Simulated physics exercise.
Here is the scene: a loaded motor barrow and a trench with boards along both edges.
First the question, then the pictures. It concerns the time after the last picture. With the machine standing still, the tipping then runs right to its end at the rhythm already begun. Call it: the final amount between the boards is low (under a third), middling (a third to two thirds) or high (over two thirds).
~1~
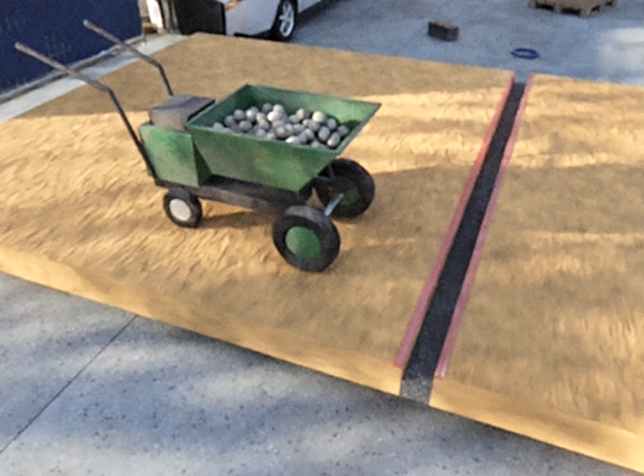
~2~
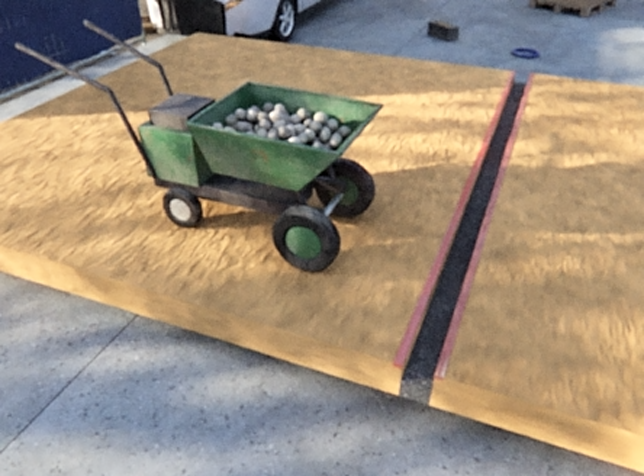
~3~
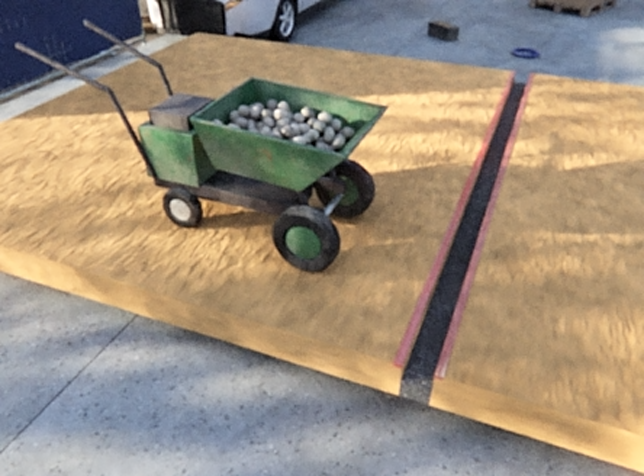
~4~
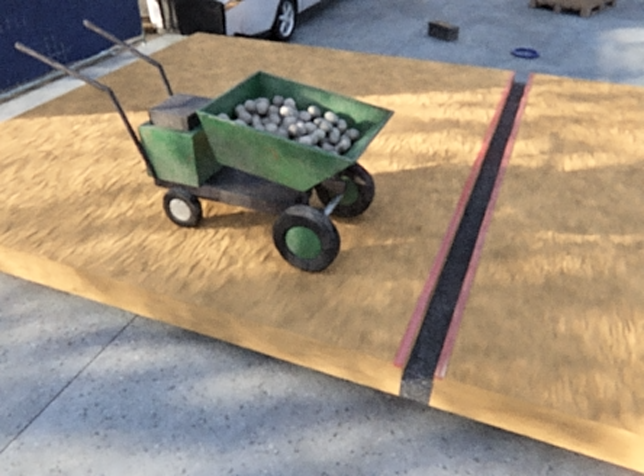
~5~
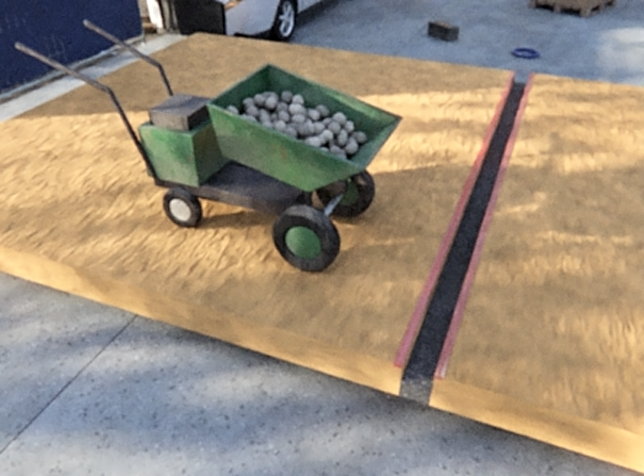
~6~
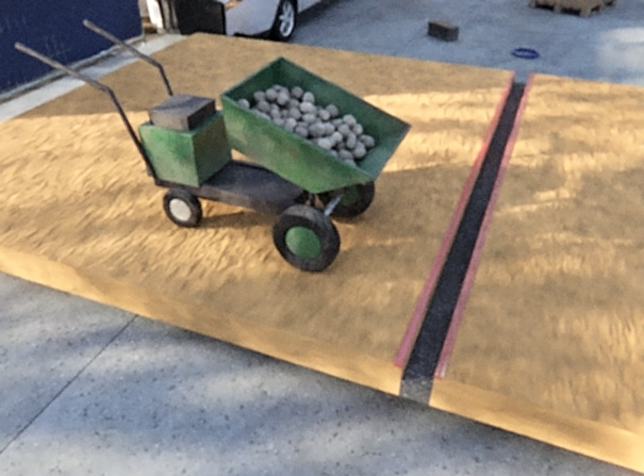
Middling.
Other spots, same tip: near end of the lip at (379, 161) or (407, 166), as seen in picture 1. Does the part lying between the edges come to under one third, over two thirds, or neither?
Try one, under a third; try two, less than a third.
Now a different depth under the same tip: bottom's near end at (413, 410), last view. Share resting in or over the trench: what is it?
Something like 60 %.
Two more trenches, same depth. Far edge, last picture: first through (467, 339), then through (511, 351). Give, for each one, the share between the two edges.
60 %, 90 %.
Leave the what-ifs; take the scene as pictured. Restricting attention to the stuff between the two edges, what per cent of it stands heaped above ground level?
Roughly 45 percent.
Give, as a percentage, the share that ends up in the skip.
About 10 in a hundred.
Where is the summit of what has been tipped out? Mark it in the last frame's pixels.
Close to (442, 257).
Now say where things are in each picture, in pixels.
In the first picture, lip of the skip at (338, 153), level; top of the load at (264, 127), river pebbles; first edge of the trench at (413, 325); far edge at (452, 335), the trench under half as wide as the skip, and about half as deep as wide.
In the second picture, lip of the skip at (340, 154), level; top of the load at (265, 126).
In the third picture, lip of the skip at (346, 157), tipped barely; top of the load at (269, 124).
In the fourth picture, lip of the skip at (354, 162), tipped a little; top of the load at (275, 121).
In the fifth picture, lip of the skip at (363, 170), tipped a little; top of the load at (264, 115).
In the sixth picture, lip of the skip at (374, 179), tipped clearly; top of the load at (274, 110); first edge of the trench at (413, 325); far edge at (452, 335).
Soon, skip tipped steeply; all in the skip.
A while on, skip tipped steeply; most in the skip; a small part short of the trench; a small part in or heaped over the trench; a stray few beyond it; a small part falling.
Towards the end, skip tipped right over; about a quarter in the skip; a small part short of the trench; about a third in or heaped over the trench; about a quarter beyond it.
Finally, skip tipped right over; a small part in the skip; a small part short of the trench; about half in or heaped over the trench; about a quarter beyond it.
